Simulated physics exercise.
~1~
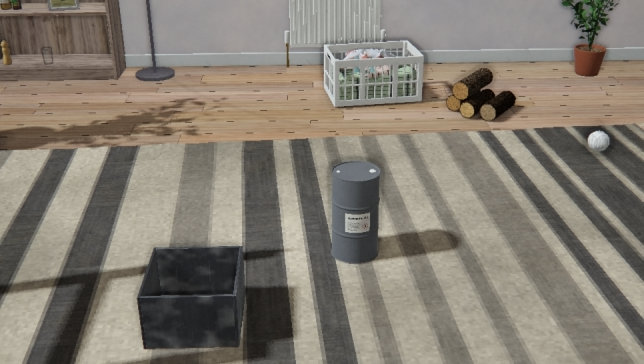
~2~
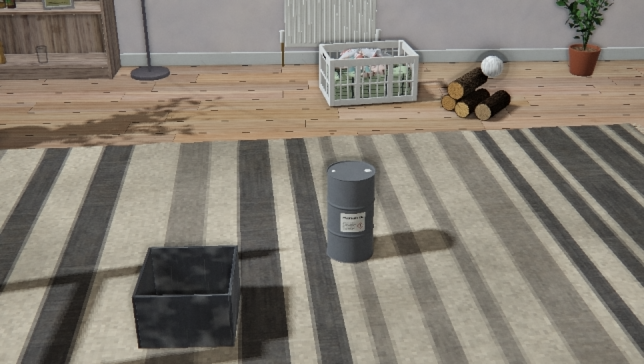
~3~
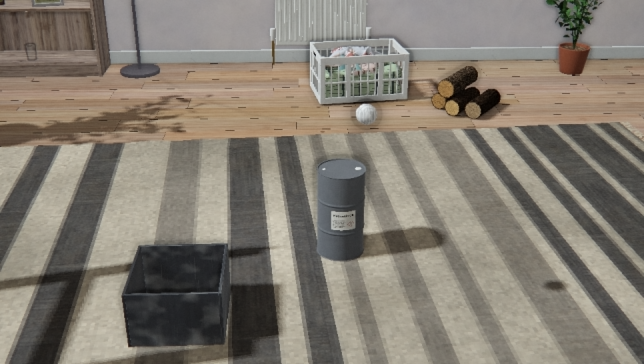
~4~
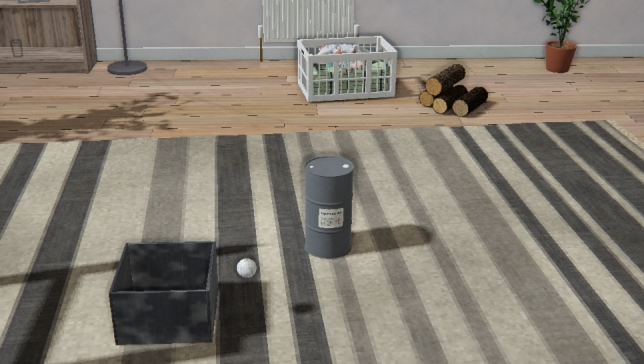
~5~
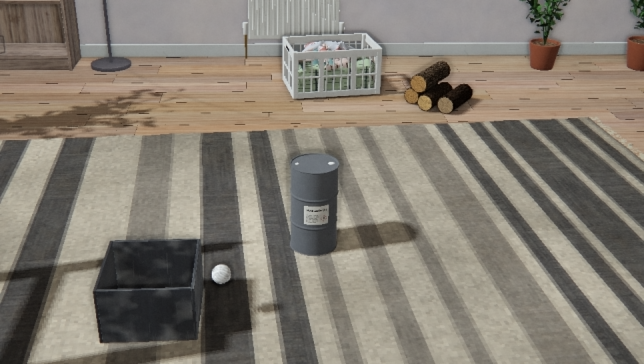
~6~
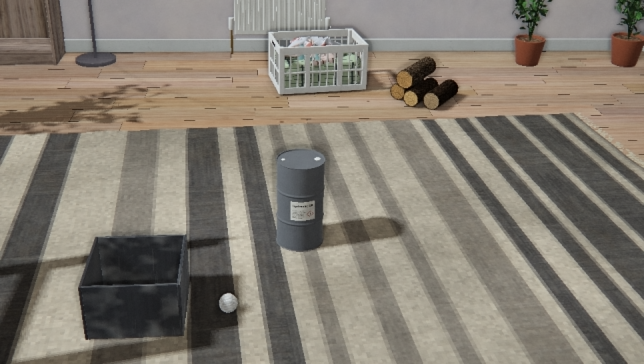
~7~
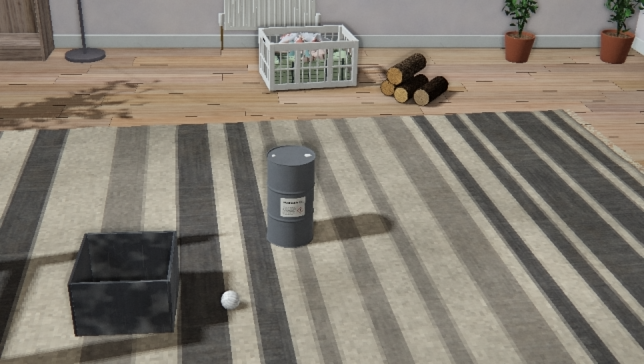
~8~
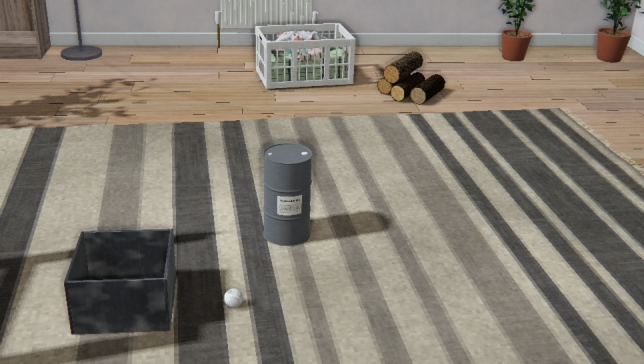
In a room with a striped rug over a wooden floor, an open dark box sits to the left of a grey metal canister, with a white crate, stacked logs and a potted plant behind. A small white ball-like object starts at the far right and travels left through the air as the view pans slightly right. It passes in front of the logs and crate, then drops toward the rug between the box and the canister. It moves close to the box's right side, then shifts nearer the viewer and edges right. It ends resting on the rug outside the box, while the canister still stands in place.
